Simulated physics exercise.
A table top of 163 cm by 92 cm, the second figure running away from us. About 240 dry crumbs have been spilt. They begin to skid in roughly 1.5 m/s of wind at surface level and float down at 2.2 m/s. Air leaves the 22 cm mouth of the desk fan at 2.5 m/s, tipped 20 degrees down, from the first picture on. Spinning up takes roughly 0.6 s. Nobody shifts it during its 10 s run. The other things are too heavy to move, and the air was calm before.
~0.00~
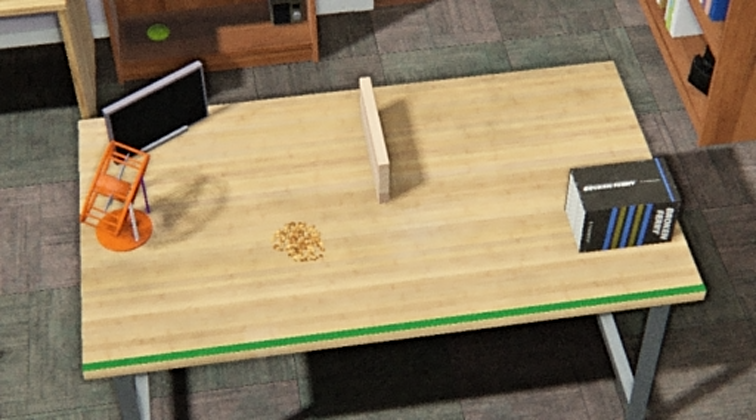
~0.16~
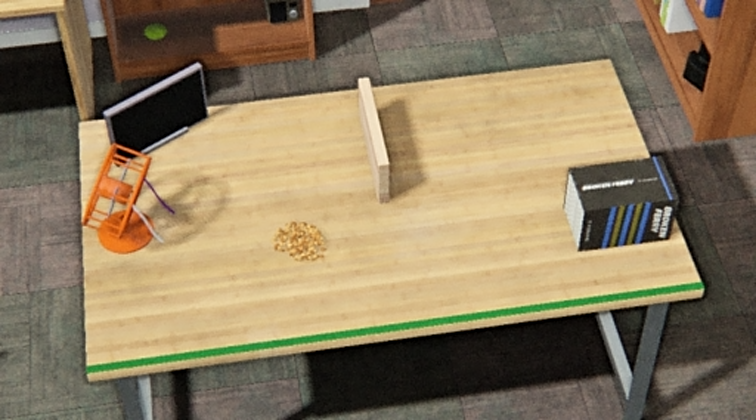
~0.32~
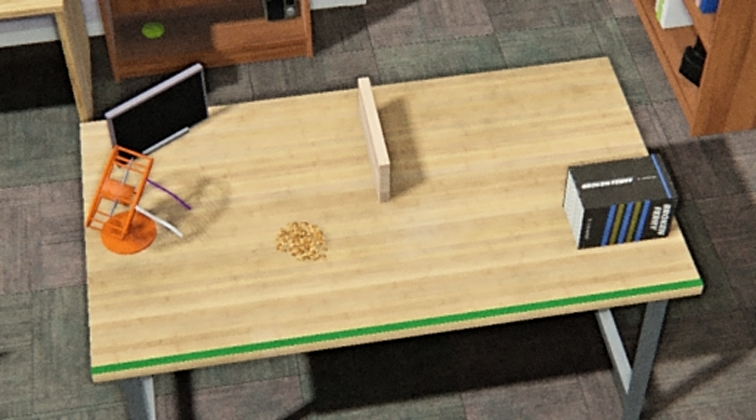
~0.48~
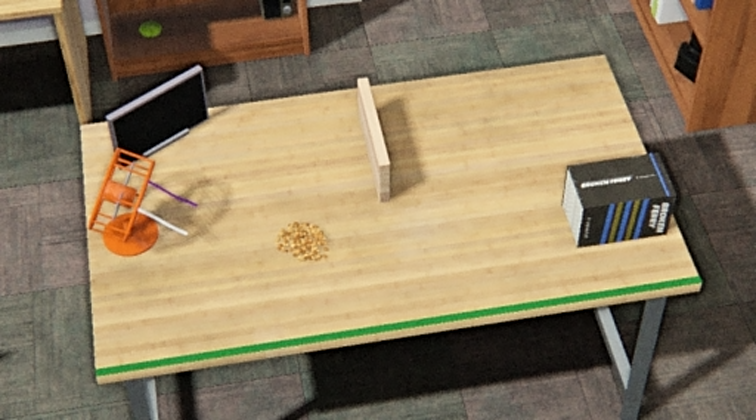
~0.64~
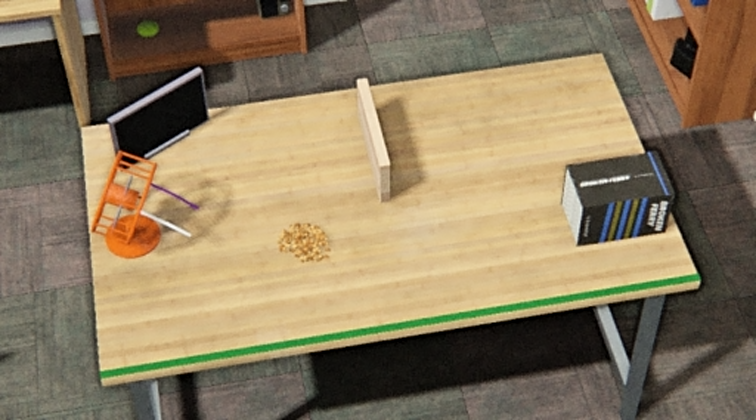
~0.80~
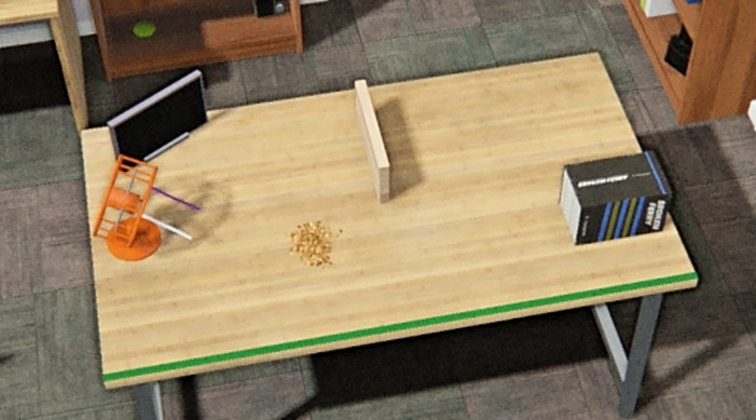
Golden crumbs lie still on a wooden table, then some scatter slightly to the right.
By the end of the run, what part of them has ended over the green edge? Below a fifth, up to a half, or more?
The share over the green edge is between a fifth and a half.
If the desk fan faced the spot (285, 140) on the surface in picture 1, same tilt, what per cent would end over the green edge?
It would be near 0 %.
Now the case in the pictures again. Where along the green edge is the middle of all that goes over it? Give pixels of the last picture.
Around (624, 292).
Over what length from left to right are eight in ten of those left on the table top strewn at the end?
About 20 cm.
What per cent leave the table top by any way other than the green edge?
About 20 %.
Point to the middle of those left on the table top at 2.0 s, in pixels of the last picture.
At about (562, 202).
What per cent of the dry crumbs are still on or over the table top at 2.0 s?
Some 50 per cent.
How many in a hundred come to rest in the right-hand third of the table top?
About 40 %.
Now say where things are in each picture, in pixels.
The middle of the dry crumbs is near (299, 242), none has stirred yet and the mouth of the desk fan is at (115, 189), in the first picture.
The middle of the dry crumbs is near (300, 241), none has stirred yet and the green edge is centred on (403, 331), in the second picture.
The middle of the dry crumbs is near (302, 241), none has stirred yet, the top of a board is at (374, 120) and the top of a laptop is at (154, 90), in the third picture.
The middle of the dry crumbs is near (303, 242) and none has stirred yet, in the fourth picture.
The middle of the dry crumbs is near (305, 242) and none has stirred yet, in the fifth picture.
The middle of the dry crumbs is near (313, 245), the farthest in sight from the desk fan is at (341, 231) and about 40 % have left their places, in the sixth picture.
After 2.0 s, 38 % are over the green edge; the middle of those still in play is near (561, 215); 60 % have settled or left.
After 3.2 s, 40 % are over the green edge; the middle of those still in play is near (573, 197); 76 % have settled or left.
After 5.5 s, 40 % are over the green edge; the middle of those still in play is near (571, 200); 81 % have settled or left.
After 10.0 s, at the end, 40 % are over the green edge; the middle of those still in play is near (572, 201).
